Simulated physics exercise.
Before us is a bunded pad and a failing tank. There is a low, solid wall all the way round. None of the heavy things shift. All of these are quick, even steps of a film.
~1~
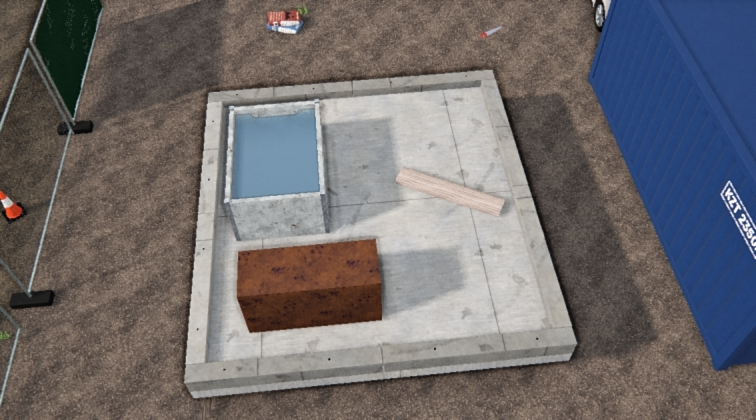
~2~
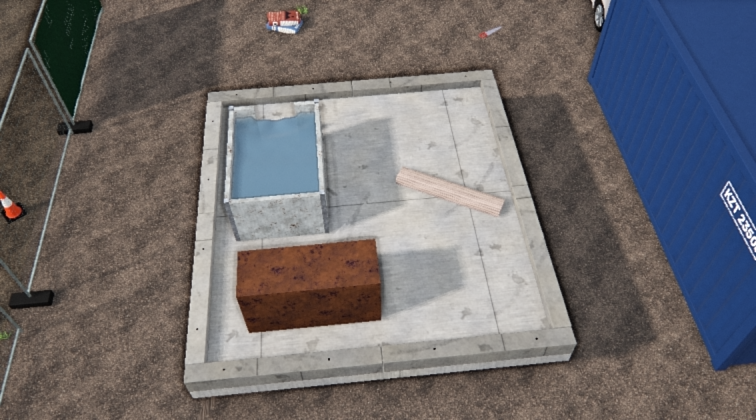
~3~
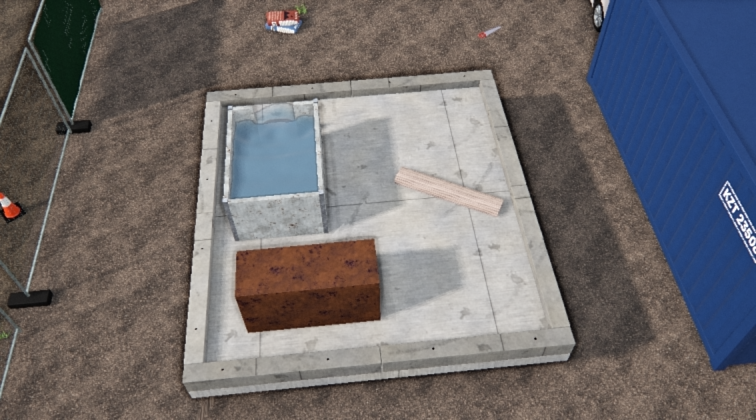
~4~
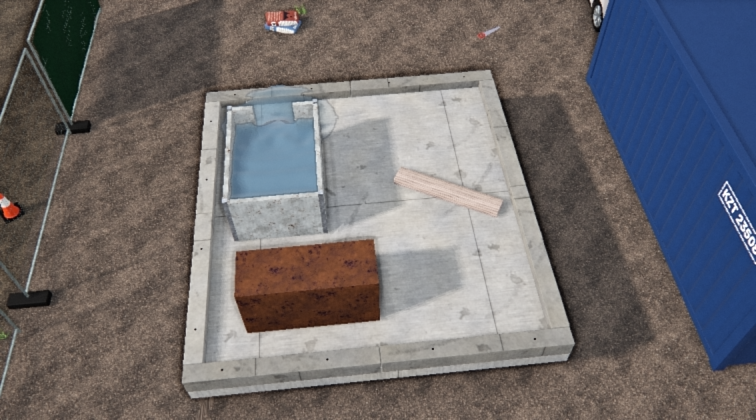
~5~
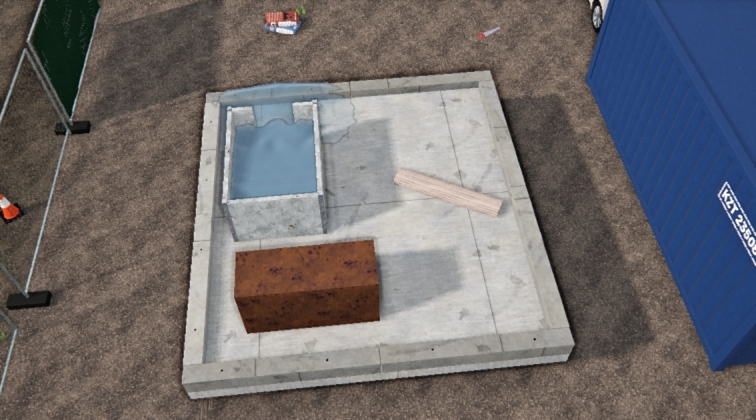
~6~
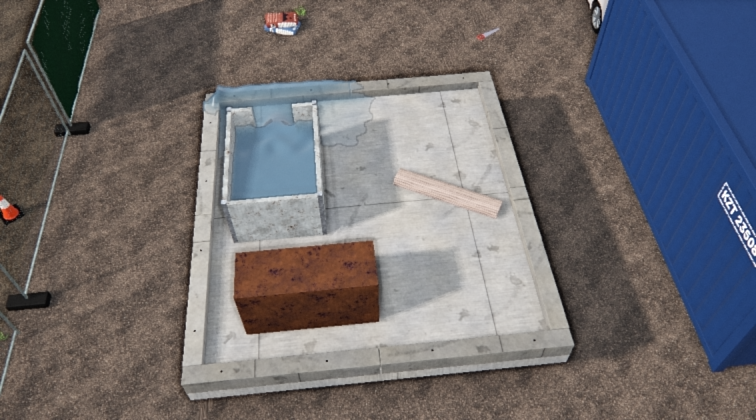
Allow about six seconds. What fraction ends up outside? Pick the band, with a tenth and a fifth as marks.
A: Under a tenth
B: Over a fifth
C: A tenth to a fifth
B.
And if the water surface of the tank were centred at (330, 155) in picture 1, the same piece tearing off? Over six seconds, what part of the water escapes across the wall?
Result: Around 32 %.
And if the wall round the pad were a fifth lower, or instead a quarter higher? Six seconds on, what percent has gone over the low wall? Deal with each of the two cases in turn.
46 % then 26 %.
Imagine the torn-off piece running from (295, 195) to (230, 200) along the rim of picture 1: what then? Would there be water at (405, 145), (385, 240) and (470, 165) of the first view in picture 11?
Spared, soaked, spared.
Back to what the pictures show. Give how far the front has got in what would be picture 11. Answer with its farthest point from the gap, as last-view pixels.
Somewhere about (471, 95).
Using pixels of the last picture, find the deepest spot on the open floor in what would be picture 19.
Somewhere near (266, 111).
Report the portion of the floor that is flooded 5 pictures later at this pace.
It works out to about 20 in a hundred.
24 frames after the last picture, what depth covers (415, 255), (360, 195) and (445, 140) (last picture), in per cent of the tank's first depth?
Going place by place: 0 %, 0 % and 6 %.
A moment on, water covers 15 % of the floor; the low wall has let 7 % over.
Next, water covers 20 % of the floor; the low wall has let 12 % over.
Then, water covers 30 % of the floor; the low wall has let 27 % over.
Later, water covers 40 % of the floor; the low wall has let 32 % over.
In the end, water covers 50 % of the floor; the low wall has let 34 % over.
